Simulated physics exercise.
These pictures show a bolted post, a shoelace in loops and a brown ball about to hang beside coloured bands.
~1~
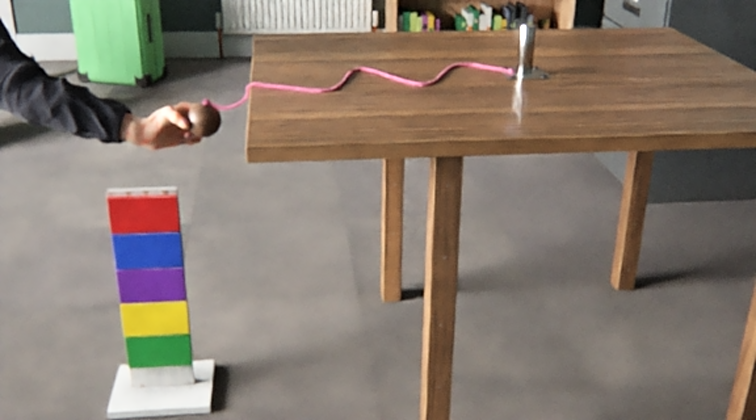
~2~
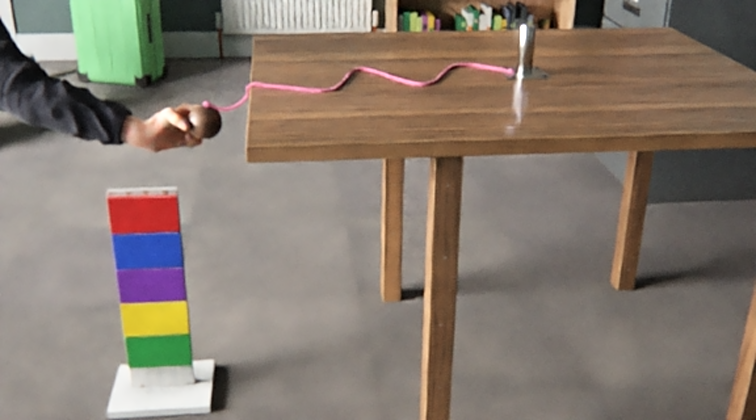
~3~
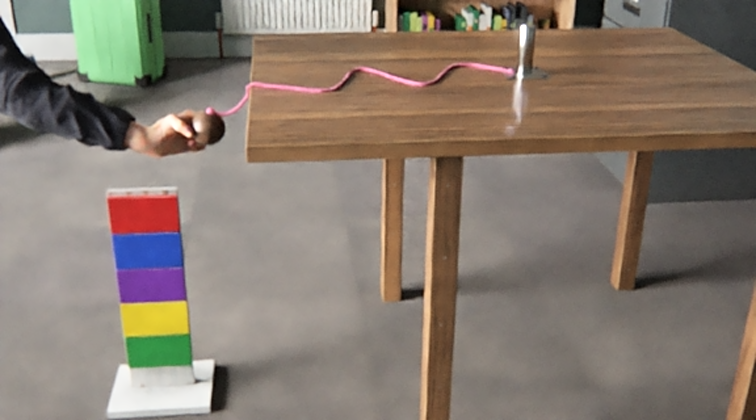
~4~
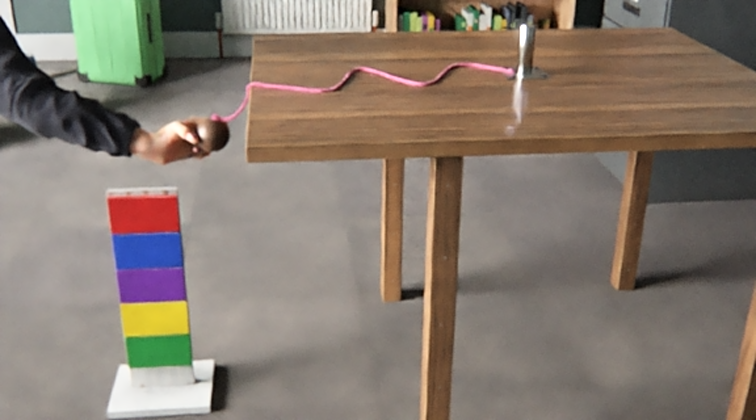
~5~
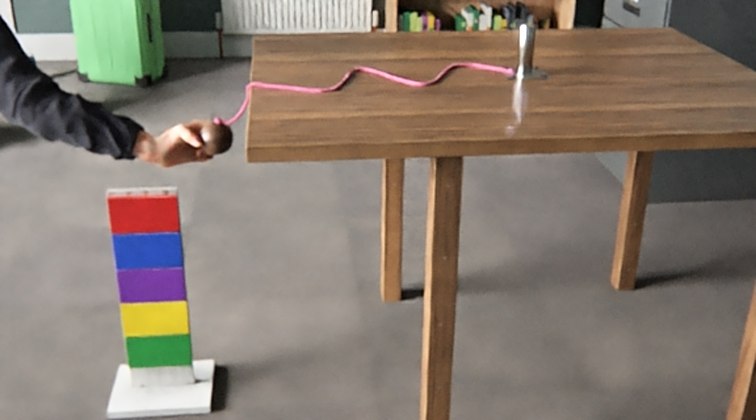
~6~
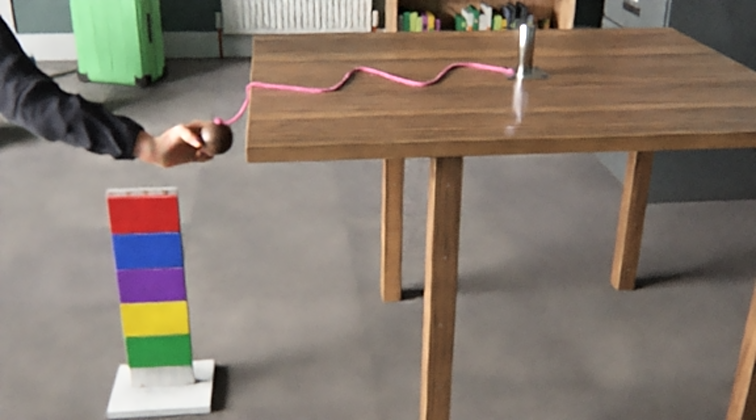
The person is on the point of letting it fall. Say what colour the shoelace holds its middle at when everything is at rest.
That would be purple.
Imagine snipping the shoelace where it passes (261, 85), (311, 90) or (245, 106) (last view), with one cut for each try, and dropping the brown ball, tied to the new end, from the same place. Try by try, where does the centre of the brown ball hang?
In turn, (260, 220) for the first, (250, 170) for the second and (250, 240) for the third.
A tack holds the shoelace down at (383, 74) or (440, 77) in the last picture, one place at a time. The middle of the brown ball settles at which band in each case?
Results, in sequence: Red / blue.
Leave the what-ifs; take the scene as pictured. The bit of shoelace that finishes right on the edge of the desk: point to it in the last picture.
The spot located at (348, 76) in the last picture.
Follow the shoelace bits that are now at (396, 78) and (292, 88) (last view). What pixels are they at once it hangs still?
First: (333, 78). Second: (253, 172).
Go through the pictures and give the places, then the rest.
Brown ball (205, 120); red (144, 216); blue (148, 252); purple (152, 286); yellow (155, 320); green (159, 352), in the first frame.
Brown ball (205, 122); shoelace through (478, 66) (438, 79) (384, 74) (344, 81) (280, 87), in the second frame.
Brown ball (209, 128), in the third frame.
Brown ball (213, 134); shoelace through (478, 66) (438, 79) (384, 74) (344, 81) (280, 87), in the fourth frame.
Brown ball (216, 138), in the fifth frame.
Brown ball (216, 138); shoelace through (478, 66) (438, 79) (384, 74) (344, 81) (280, 87), in the sixth frame.
Soon after, ball near (263, 249); level with blue.
Then, ball near (257, 265); level with purple.
At rest, ball near (256, 273); level with purple. Its centre hangs level with the purple band.
